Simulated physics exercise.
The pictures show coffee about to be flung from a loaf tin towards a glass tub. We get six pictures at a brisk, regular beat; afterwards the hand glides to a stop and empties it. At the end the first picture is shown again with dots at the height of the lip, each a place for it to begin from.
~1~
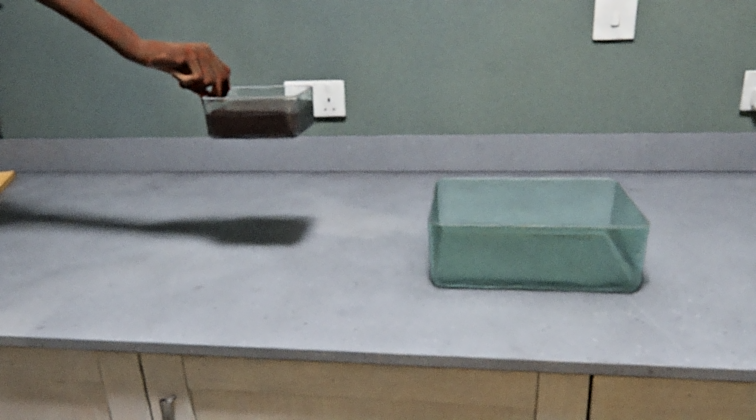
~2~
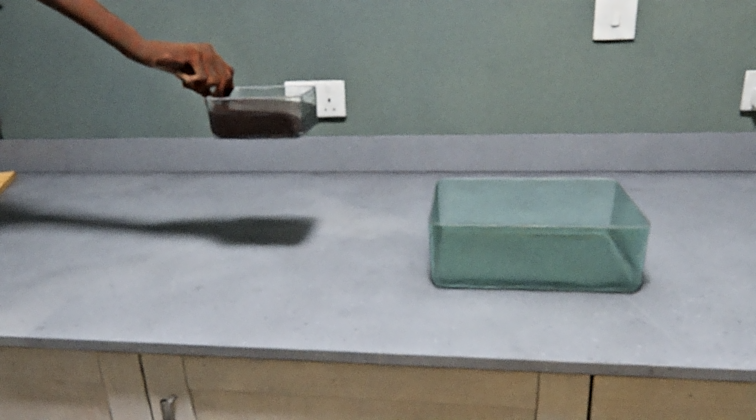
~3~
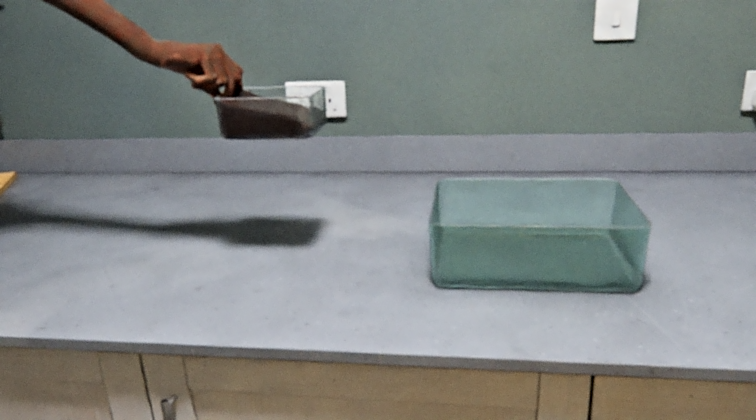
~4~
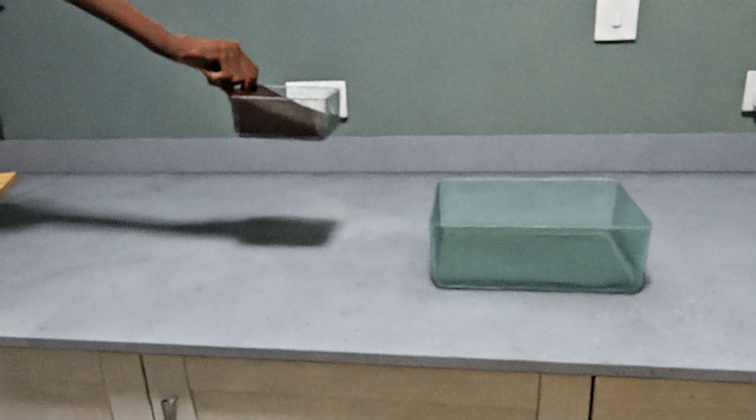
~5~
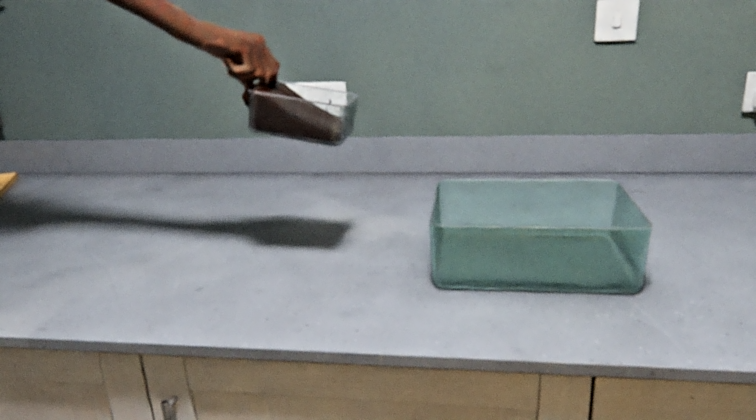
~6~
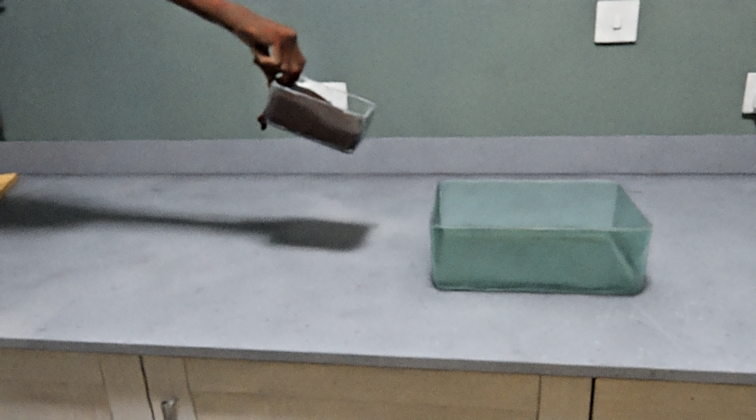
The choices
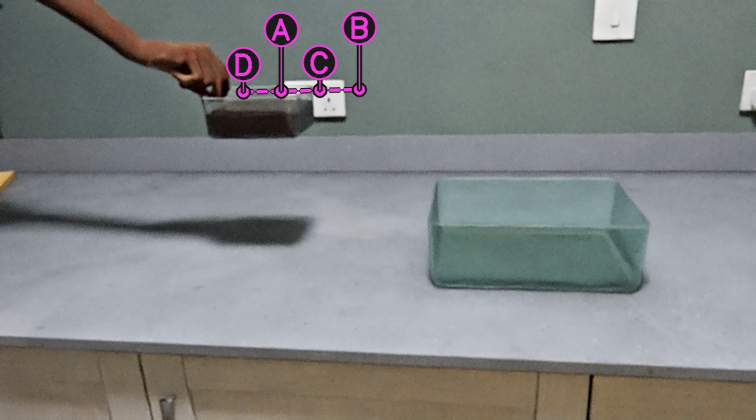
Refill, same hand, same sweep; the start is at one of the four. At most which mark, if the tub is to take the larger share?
The limit is A.
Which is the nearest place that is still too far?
Here it is place D.
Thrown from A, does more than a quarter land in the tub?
Yes, clearly.
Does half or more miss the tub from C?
No.
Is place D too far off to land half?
Yes, that goes wrong.
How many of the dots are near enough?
Three of them.
In magenta, A at (281, 91); B at (359, 89); C at (319, 90); D at (243, 92).
If A is chosen, about 63 % lands in the tub, 32 % falls short and 5 % goes beside or beyond.
If B is chosen, about 84 % lands in the tub, 7 % falls short and 8 % goes beside or beyond.
If C is chosen, about 77 % lands in the tub, 16 % falls short and 7 % goes beside or beyond.
If D is chosen, about 35 % lands in the tub, 61 % falls short and 5 % goes beside or beyond.
